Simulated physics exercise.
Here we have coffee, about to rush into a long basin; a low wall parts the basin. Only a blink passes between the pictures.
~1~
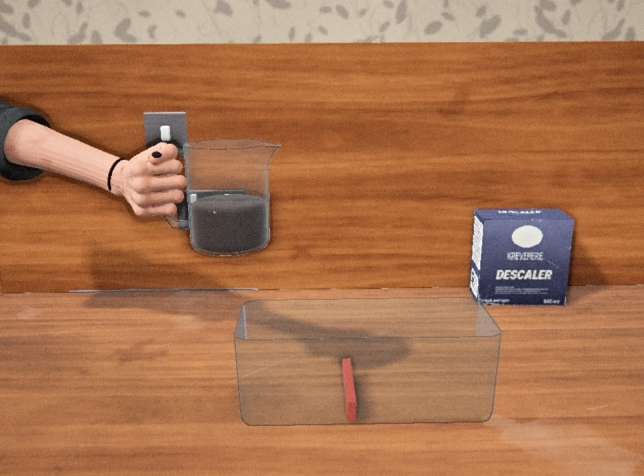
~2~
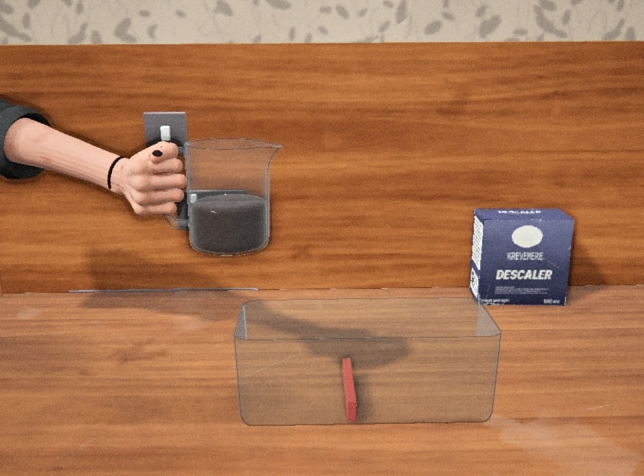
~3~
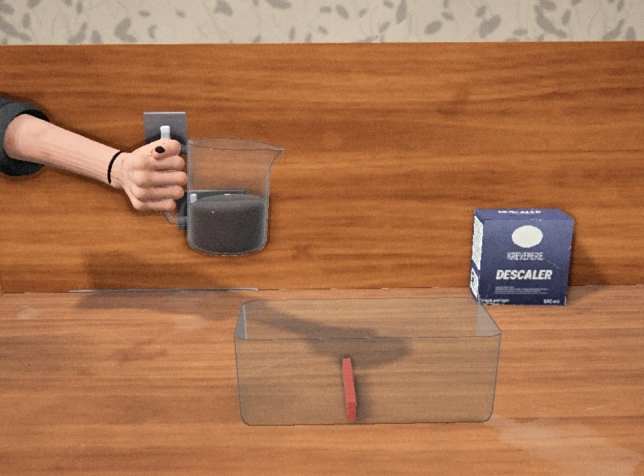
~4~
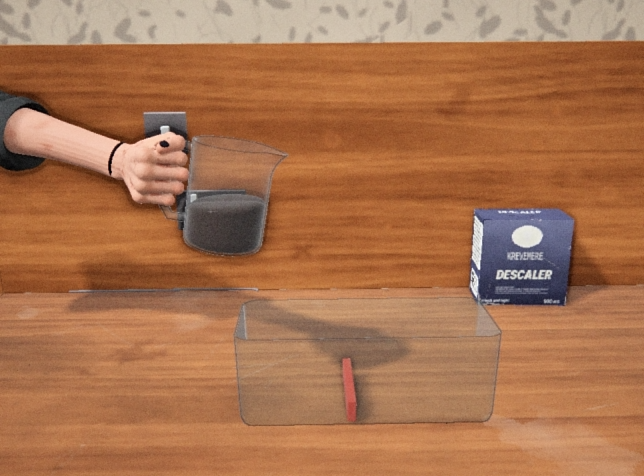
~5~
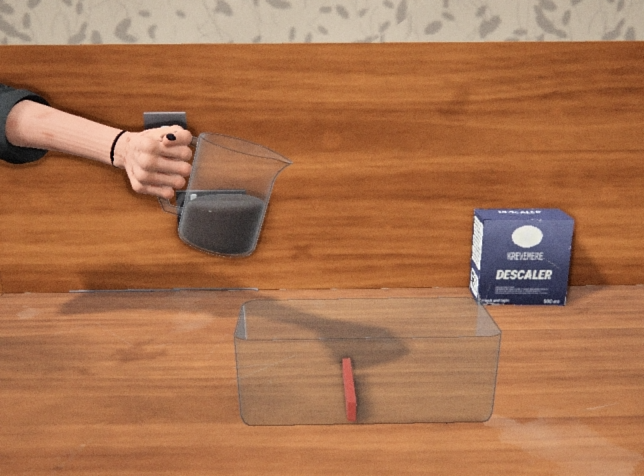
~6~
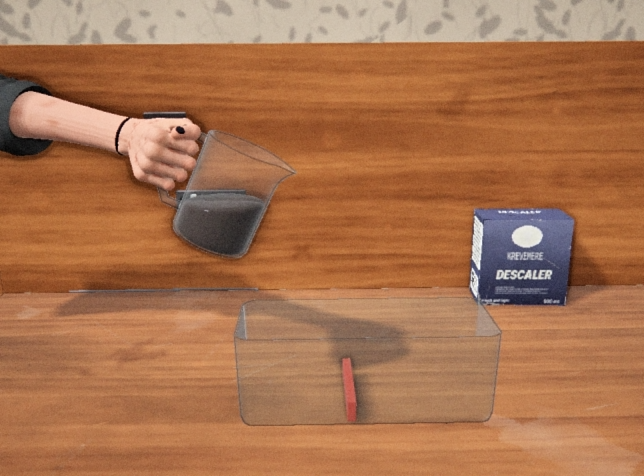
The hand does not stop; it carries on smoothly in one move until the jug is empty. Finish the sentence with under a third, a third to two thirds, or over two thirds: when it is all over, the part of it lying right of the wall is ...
... under a third.
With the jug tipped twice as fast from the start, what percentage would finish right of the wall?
About 35 %.
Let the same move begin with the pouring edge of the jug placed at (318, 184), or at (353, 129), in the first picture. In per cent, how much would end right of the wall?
90 % and 90 %.
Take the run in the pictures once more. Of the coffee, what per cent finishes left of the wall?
Close to 75 per cent.
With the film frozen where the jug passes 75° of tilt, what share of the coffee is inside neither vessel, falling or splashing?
Close to 5 in a hundred.
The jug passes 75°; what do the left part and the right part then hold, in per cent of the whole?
Reading: Left some 0 %, right some 0 %.
A moment on, the jug is tipped on its side and 97 per cent is still to pour, 0 is left of the wall and 0 right of it.
Next, the jug is tipped on its side and 46 per cent is still to pour, 24 is left of the wall and 4 right of it.
Then the jug is tipped right over and 10 per cent is still to pour, 60 is left of the wall and 20 right of it.
Later the jug is tipped right over and 1 per cent is still to pour, 74 is left of the wall and 23 right of it.
At rest 75 per cent lies left of the wall, 24 right of it and 1 outside.
